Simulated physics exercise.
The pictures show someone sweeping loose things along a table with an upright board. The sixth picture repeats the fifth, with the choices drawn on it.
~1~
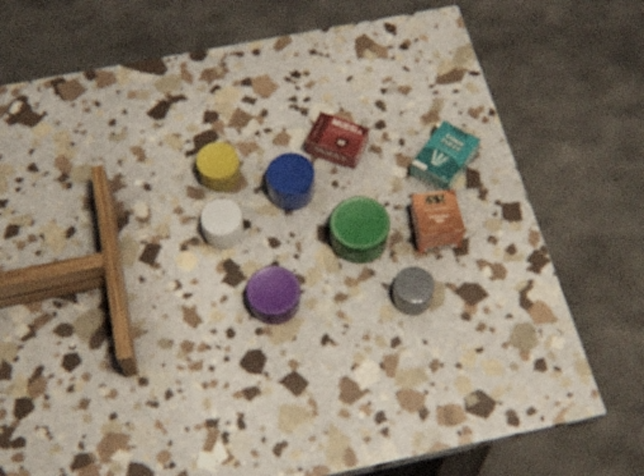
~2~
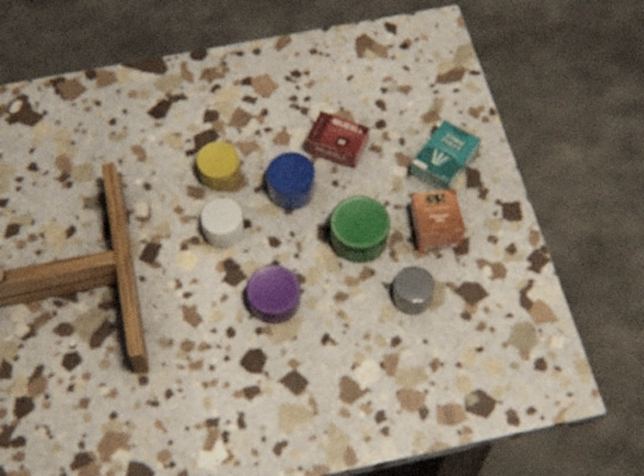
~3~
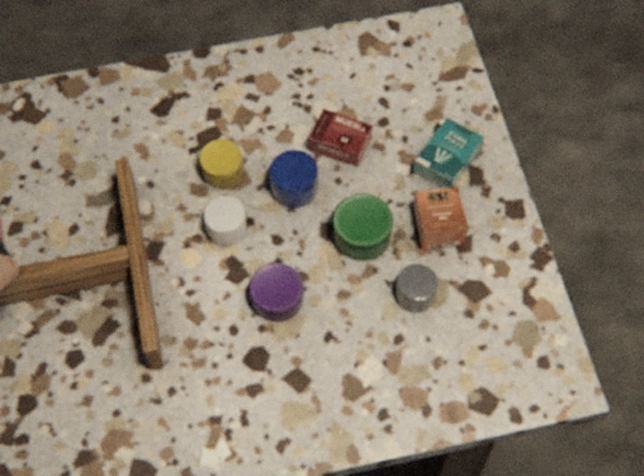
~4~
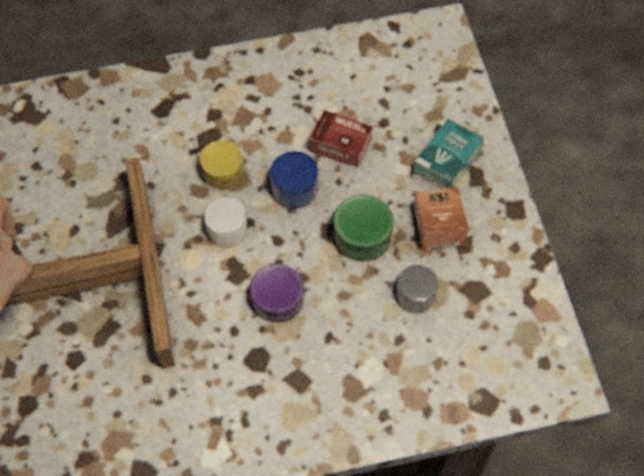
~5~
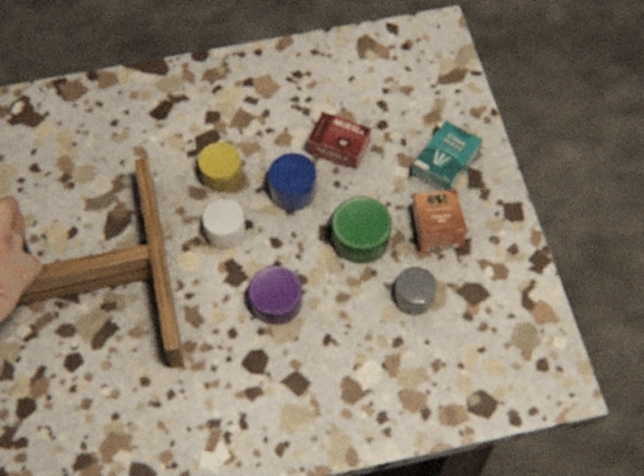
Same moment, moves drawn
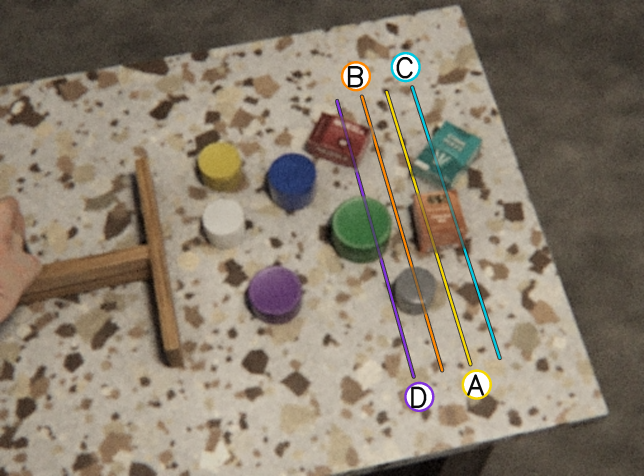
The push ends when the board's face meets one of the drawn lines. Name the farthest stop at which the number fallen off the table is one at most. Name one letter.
No second one falls up to C.
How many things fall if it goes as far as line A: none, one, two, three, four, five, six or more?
By then, none.
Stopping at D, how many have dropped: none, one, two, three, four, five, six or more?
By then, none.
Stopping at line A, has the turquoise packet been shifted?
By then, yes.
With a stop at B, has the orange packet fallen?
No.
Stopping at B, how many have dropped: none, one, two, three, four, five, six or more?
In all, none.
On the marked copy, A at (426, 218); B at (399, 224); C at (453, 213); D at (373, 229).
Following C. Soon after the start, board (264, 227); yellow jar (275, 155); purple tub (310, 289).
Later, board (373, 206); orange packet (474, 219); grey pot (460, 306).
In the end, board (452, 191); orange packet over the edge; turquoise packet (505, 147); one fallen.
As for the rest, A is within the limit but short; B is within the limit but short; D is within the limit but short.
